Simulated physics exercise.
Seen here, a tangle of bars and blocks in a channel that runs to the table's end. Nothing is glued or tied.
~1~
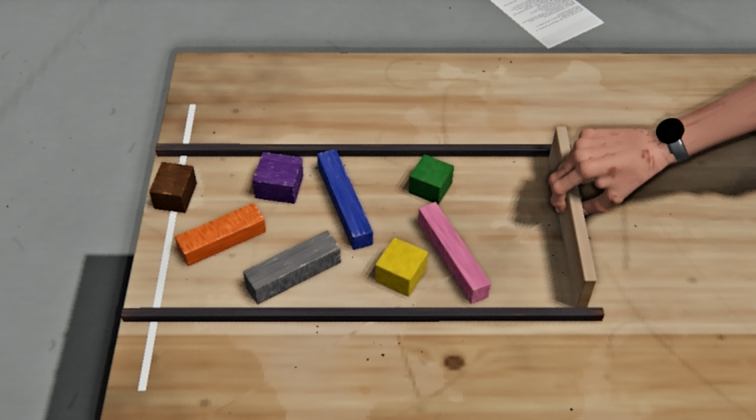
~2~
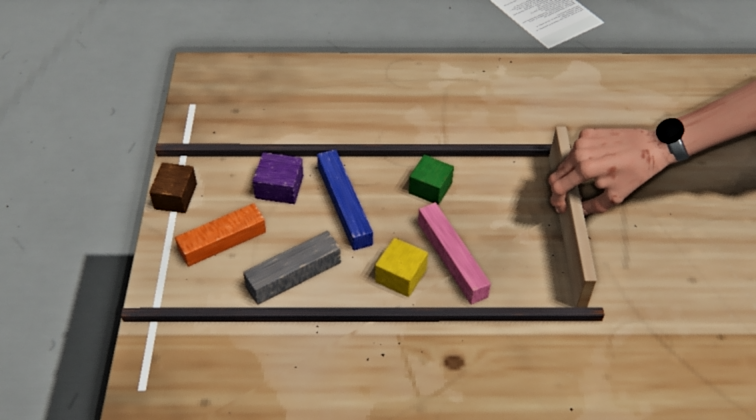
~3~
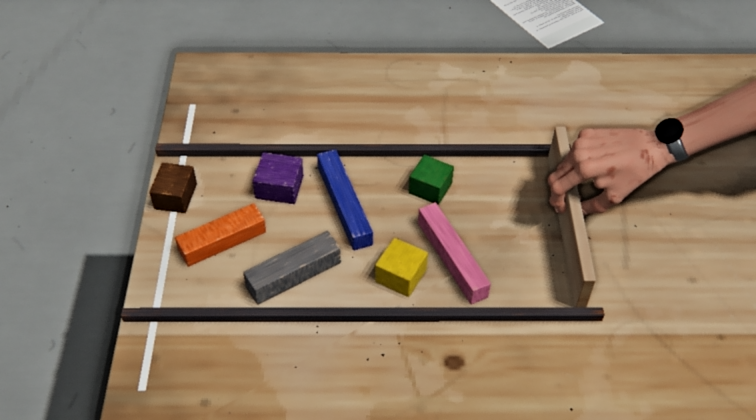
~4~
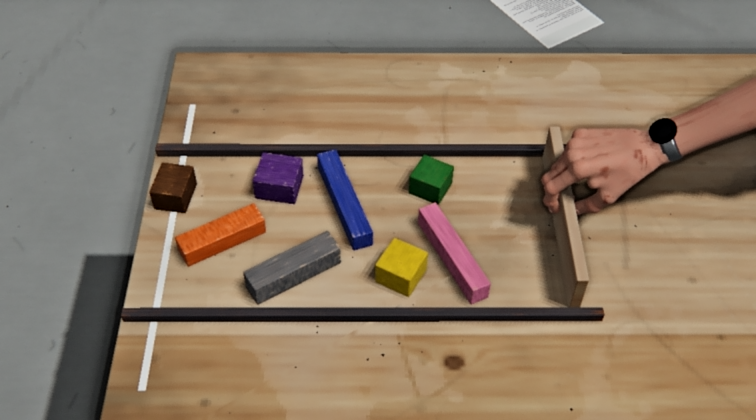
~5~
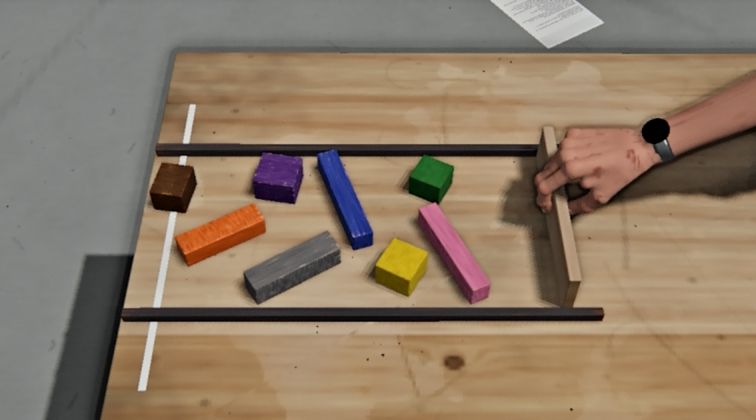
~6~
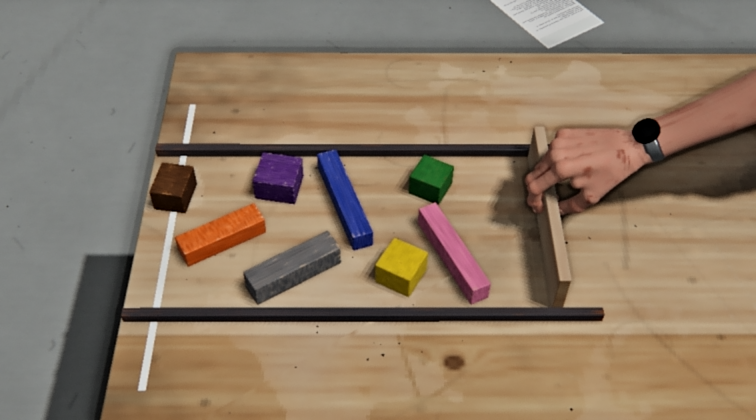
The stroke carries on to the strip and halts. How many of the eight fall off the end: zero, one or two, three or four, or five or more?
The number that fall off is five or more.
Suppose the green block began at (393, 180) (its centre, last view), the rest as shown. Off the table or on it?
Then it does not fall.
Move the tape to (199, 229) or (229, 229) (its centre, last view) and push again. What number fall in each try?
Down on the floor: 4 and 1.
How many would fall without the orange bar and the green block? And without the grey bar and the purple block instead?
First 4, then 4.
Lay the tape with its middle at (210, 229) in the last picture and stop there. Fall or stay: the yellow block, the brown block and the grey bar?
The yellow block holds on; the brown block tumbles off; the grey bar comes down.
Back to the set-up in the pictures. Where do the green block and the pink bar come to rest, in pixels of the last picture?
About (159, 182), and the other about (154, 251).
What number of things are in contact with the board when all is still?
The number is 2.
A little later, none off yet; brown block at rest near (174, 188); orange bar at rest near (222, 235); purple block at rest near (279, 178).
When it is over, the number that fall off is five or more; down, yellow block, blue bar, grey bar, purple block, orange bar and brown block.
